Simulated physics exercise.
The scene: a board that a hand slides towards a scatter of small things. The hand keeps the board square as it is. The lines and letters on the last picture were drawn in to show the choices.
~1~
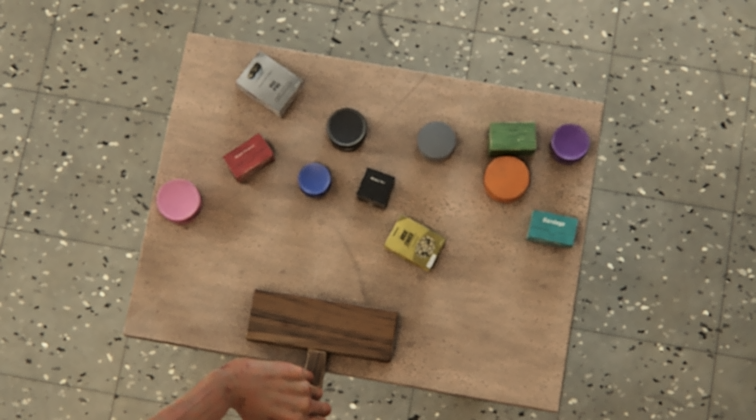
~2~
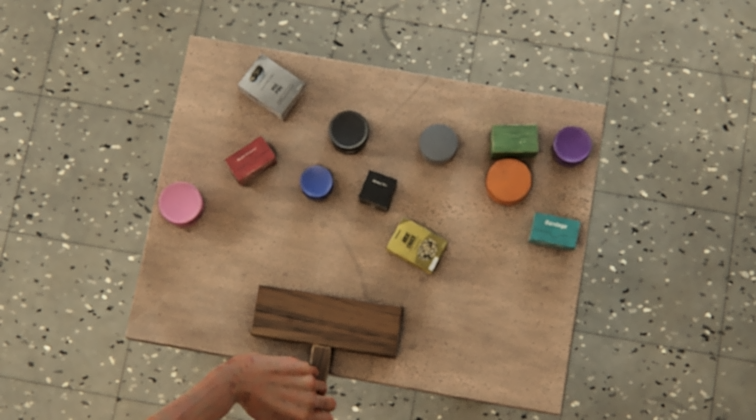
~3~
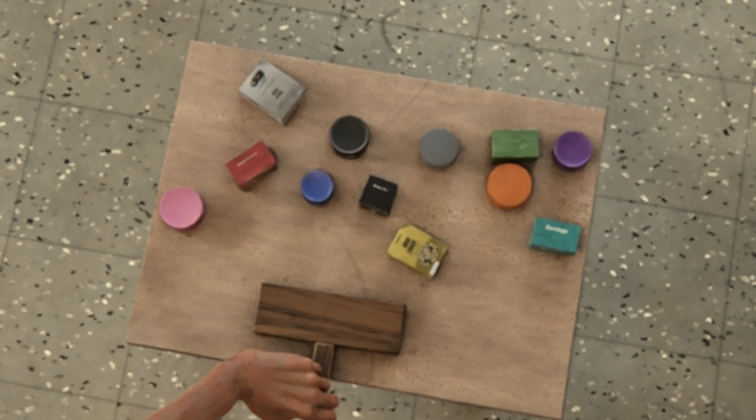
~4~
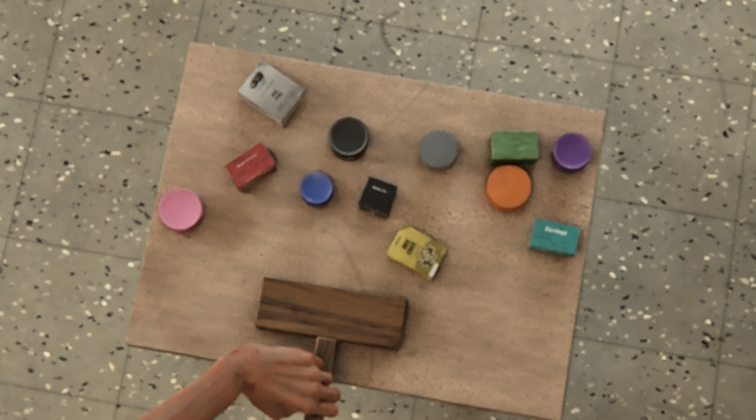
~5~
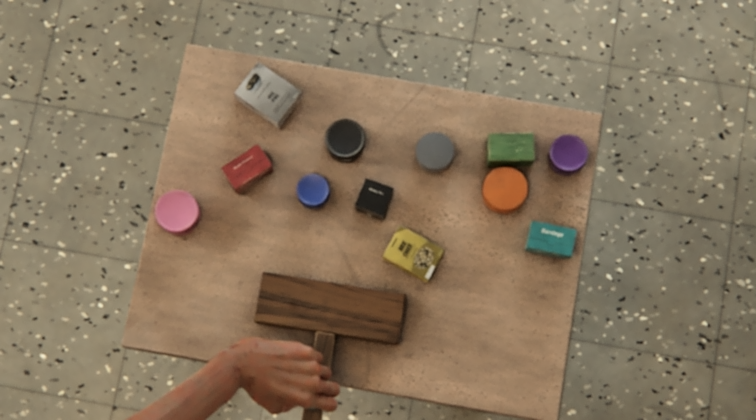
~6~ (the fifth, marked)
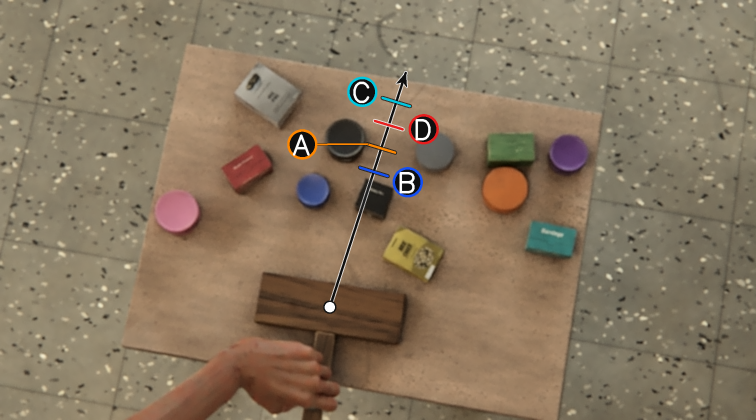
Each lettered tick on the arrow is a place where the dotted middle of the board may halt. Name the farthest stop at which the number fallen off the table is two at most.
It should halt at D.
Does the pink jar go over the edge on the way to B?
No.
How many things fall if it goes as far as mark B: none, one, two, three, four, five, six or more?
In all, none.
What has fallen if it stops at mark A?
The grey pot goes over.
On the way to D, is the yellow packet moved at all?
By then, yes.
On the marked copy, A at (382, 148); B at (374, 172); C at (396, 102); D at (389, 125); the arrow from (330, 307) to (406, 73); the white dot at (330, 307).
Following D. Soon after the start, board (352, 242); yellow packet (423, 210); purple tub (567, 156).
Later, board (373, 177); grey pot (443, 110); black tub (353, 129).
In the end, board (389, 128); grey pot over the edge; black tub (363, 81); one fallen.
As for the rest, A is within the limit but short; B is within the limit but short; C drops five.
